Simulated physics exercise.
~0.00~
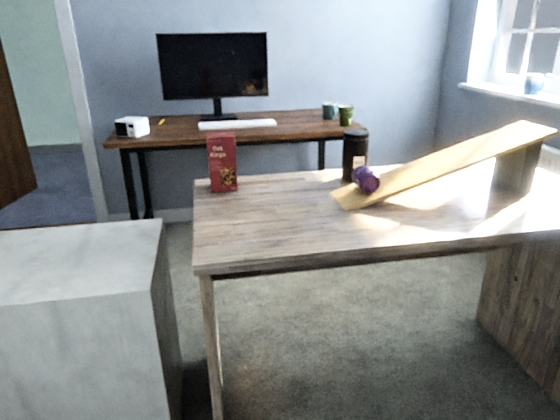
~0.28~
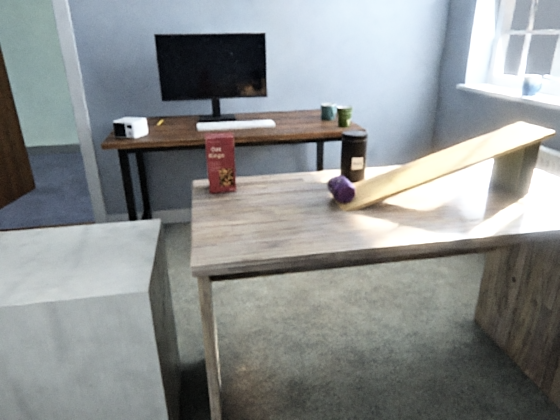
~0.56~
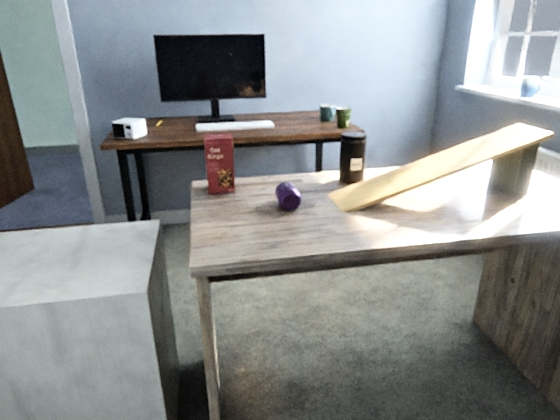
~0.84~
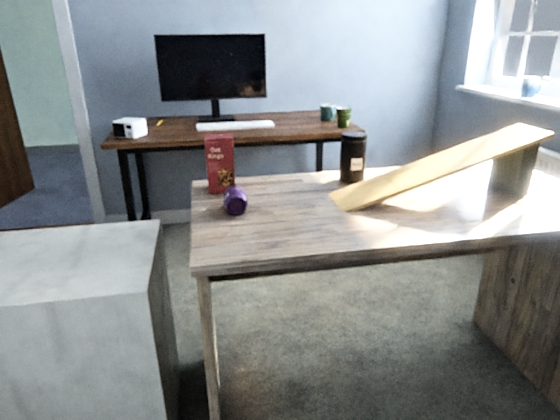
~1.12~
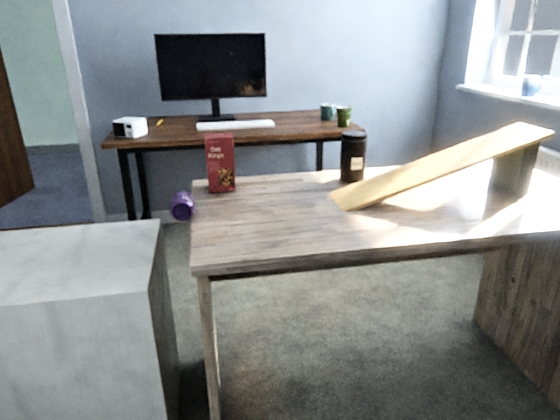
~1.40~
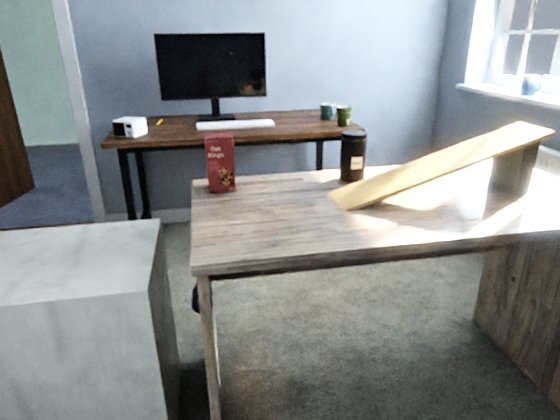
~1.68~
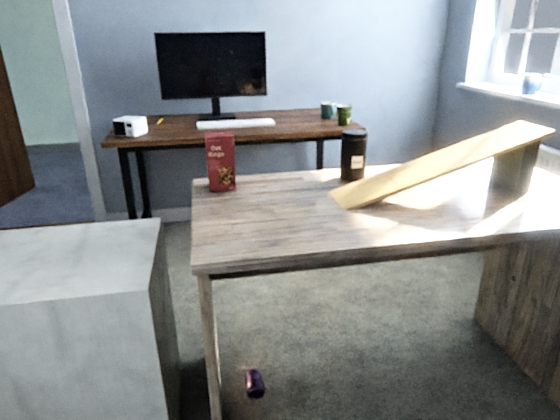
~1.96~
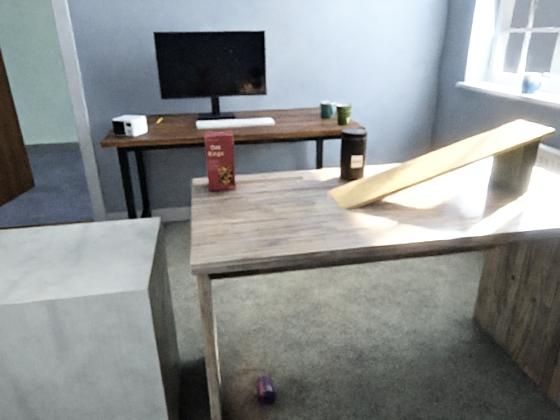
The purple can rolls off the ramp, crosses the table leftward and falls into the gap.
